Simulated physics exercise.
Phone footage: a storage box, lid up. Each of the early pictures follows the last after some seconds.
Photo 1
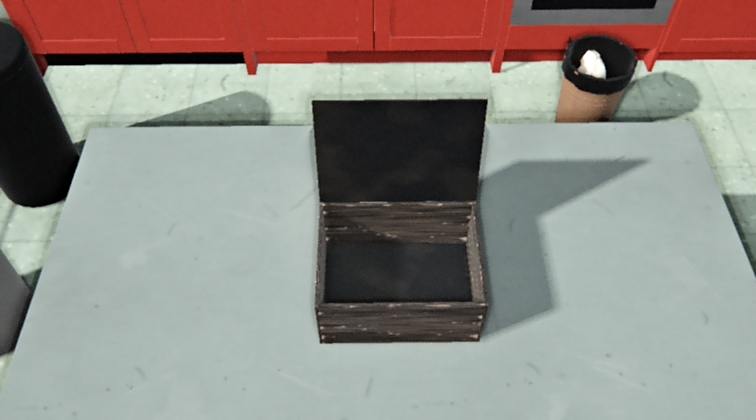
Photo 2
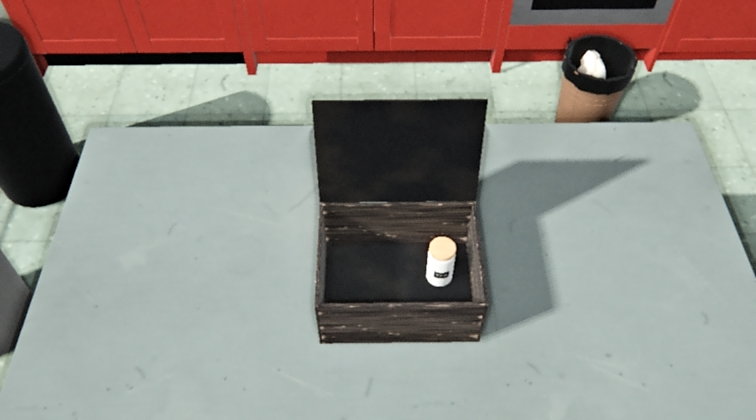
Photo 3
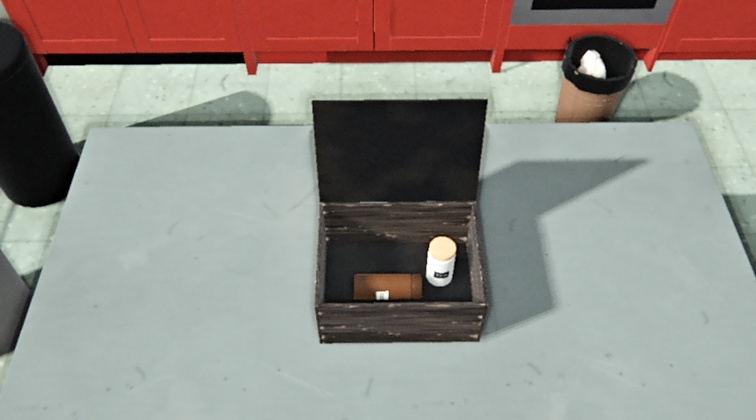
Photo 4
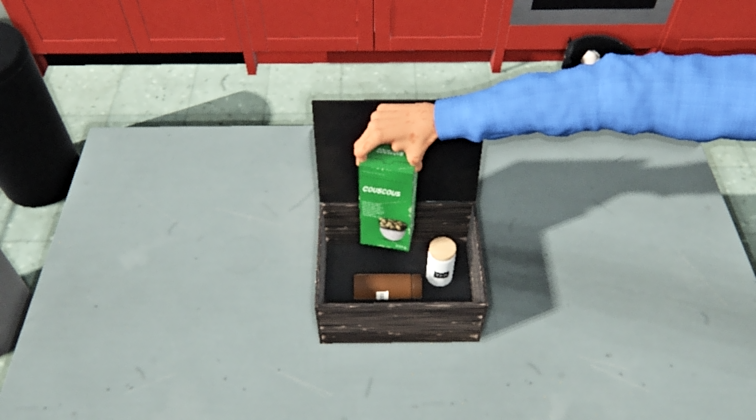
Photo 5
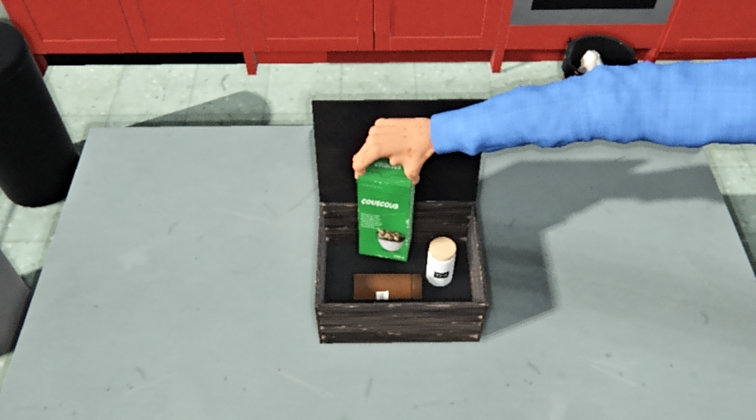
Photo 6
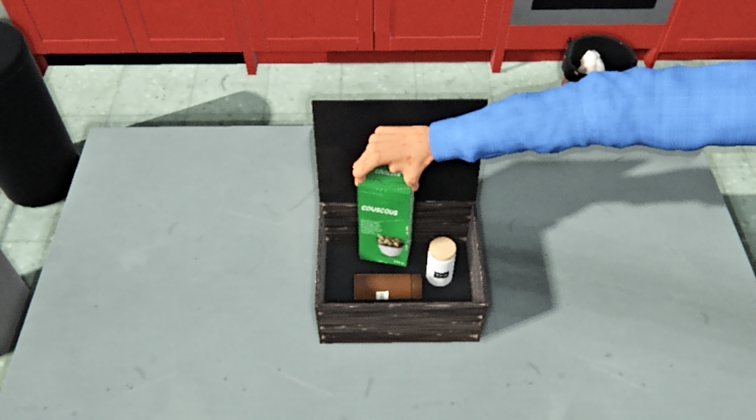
A white shaker with an orange top appeared in the open wooden box, then a flat brown item showed up beside it, and a blue-sleeved arm lowered a green couscous carton in, still gripping it.
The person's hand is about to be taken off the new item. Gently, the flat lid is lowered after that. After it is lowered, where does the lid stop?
It stops short of closing.
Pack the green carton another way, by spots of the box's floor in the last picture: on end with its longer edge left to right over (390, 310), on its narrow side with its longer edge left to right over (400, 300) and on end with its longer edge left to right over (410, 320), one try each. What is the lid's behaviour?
At first it fails to shut, the second time it manages to shut, and the third time it fails to shut.
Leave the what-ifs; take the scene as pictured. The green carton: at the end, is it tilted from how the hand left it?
Observation: It tilts over.
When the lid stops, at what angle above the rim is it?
About 14° above the rim.
Then, 1.20 s after the last picture, lid starting down; green carton slid a little near (386, 233).
Then, 2.30 s after the last picture, lid 40° above the rim; green carton tipped 25° from how it was near (381, 254).
Then, 2.70 s after the last picture, lid 16° above the rim; green carton tipped 52° from how it was near (372, 268); brown shaker rolled about its own width.
At rest, lid 14° above the rim; tipped over in the box, green carton; moved from the start, brown shaker; white shaker in place. Seen from the same camera at the end, green carton near (372, 264).
